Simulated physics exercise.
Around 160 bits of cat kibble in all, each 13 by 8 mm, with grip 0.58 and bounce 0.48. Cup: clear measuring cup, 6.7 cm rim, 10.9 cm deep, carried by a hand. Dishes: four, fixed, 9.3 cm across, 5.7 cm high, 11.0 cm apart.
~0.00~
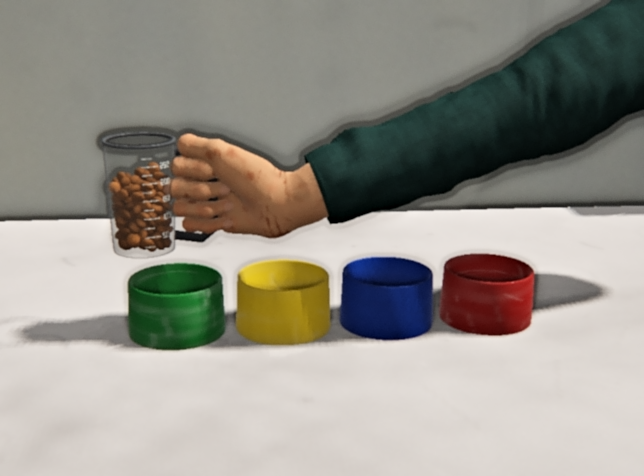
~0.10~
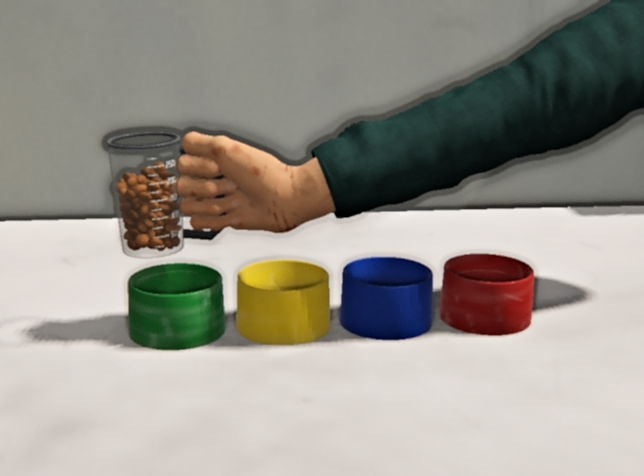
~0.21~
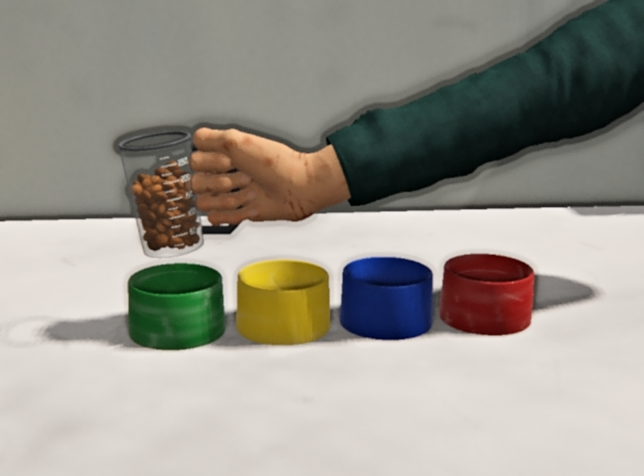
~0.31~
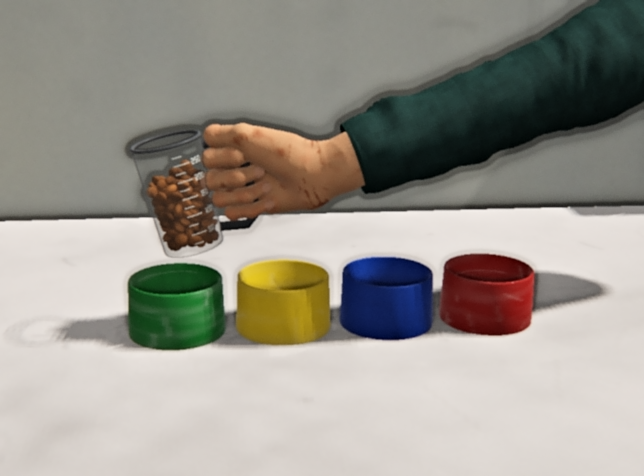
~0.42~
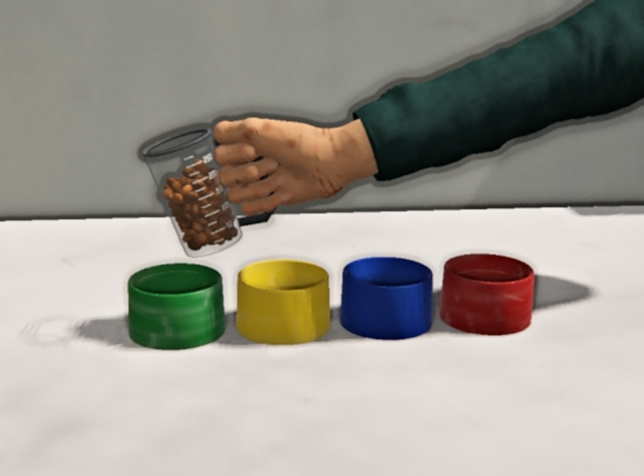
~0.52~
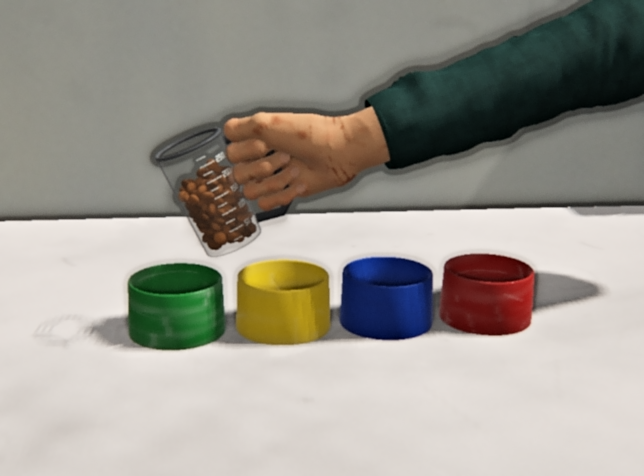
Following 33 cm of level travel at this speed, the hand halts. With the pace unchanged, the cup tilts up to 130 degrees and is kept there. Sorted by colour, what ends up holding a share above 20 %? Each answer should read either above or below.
Red - below, blue - above, green - below, yellow - below, counter - below.
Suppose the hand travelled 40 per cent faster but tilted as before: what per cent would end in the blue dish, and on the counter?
Result - blue dish: 100; counter: 0.
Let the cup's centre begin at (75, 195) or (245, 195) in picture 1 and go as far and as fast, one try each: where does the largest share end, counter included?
Try 1 - blue; try 2 - red.
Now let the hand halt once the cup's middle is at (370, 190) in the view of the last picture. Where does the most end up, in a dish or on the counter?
The winner: Yellow.
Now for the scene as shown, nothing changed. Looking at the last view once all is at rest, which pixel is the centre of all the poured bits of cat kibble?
Resting centre estimate: Around (390, 302).
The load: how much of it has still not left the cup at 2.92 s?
It should be near 0 per cent.
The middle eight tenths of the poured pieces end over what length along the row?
I'd estimate close to 5 cm.
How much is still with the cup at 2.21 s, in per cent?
95 %.
After 1.54 s, tilt 73 degrees; cup holds 100 %.
Then, at 2.21 s, tilt 105 degrees; cup holds 95 %, blue 5 %.
Then, at 2.92 s, tilt 130 degrees; cup holds 0 %, blue 100 %.
In the end, at 3.3 s, red 0 %, blue 100 %, green 0 %, yellow 0 %, counter 0 %.
